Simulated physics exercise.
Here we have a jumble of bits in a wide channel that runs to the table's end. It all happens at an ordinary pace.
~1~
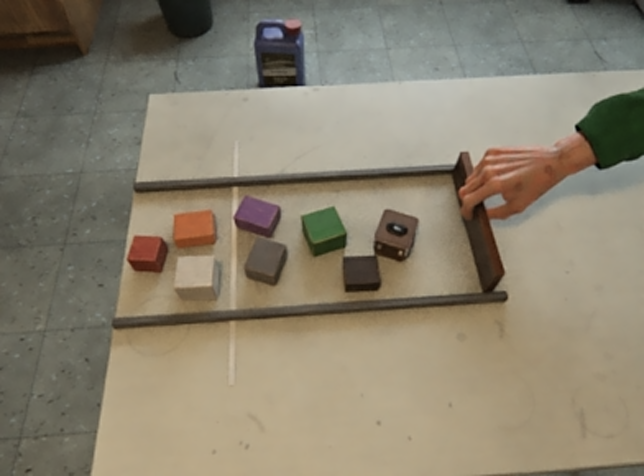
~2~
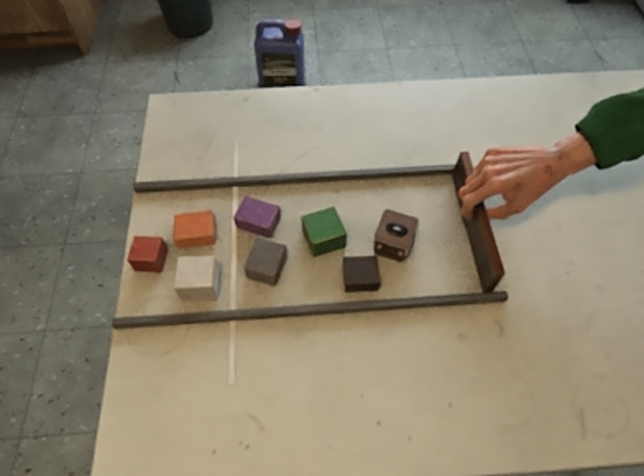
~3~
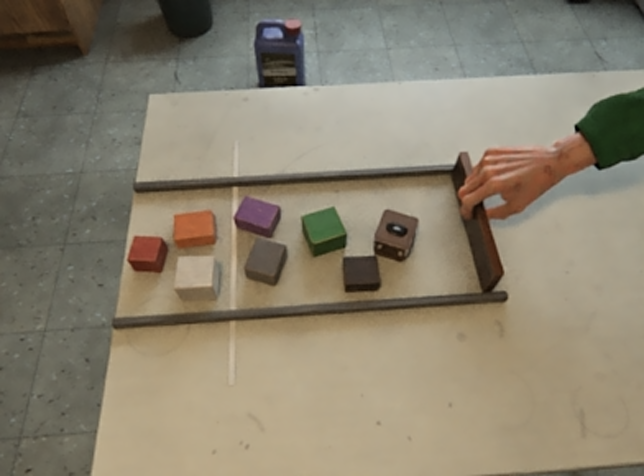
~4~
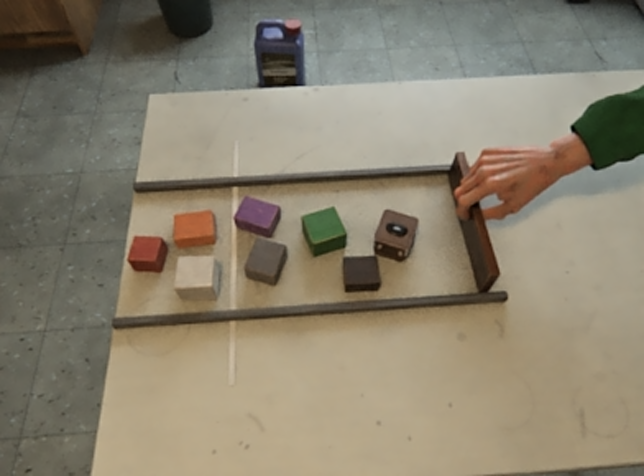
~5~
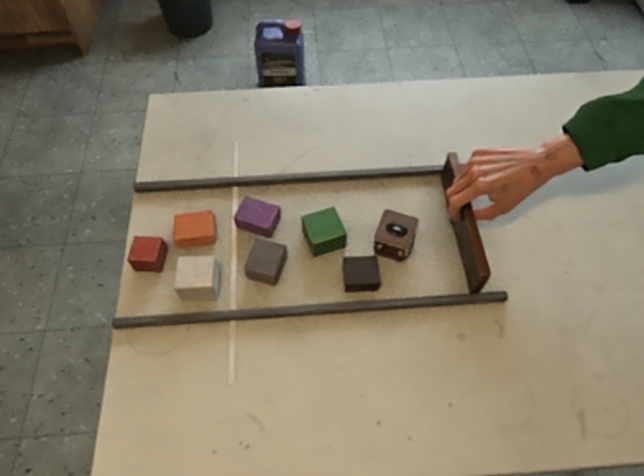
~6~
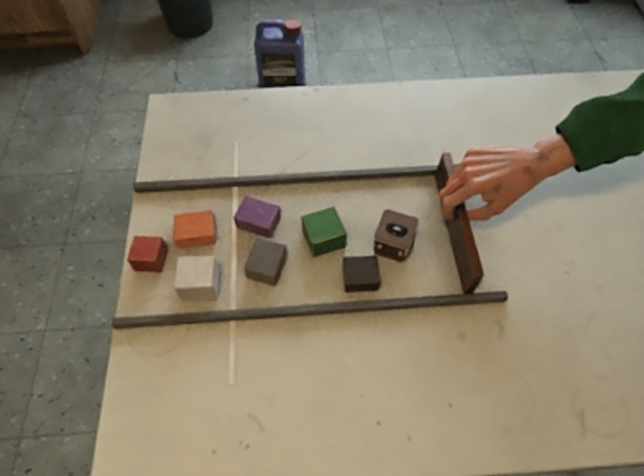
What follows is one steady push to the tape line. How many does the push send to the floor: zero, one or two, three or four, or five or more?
The number that fall off is zero.
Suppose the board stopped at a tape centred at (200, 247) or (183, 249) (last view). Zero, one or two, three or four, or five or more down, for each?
In that order: Either one or two; one or two.
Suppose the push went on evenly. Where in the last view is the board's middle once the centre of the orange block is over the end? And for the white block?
For the orange block at (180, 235), for the white block at (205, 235).
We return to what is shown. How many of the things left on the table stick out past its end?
2 of them.
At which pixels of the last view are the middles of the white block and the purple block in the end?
The white block stops around (143, 291); the purple block around (176, 204).
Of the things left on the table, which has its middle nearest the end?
Foremost is the red block.
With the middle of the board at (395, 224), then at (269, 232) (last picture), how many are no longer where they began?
By then 1, and 8.
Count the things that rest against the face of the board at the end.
The number is 2.
A little later, none off yet; red block at rest near (148, 254); orange block at rest near (195, 229); white block at rest near (198, 279).
When it is over, the number that fall off is zero.
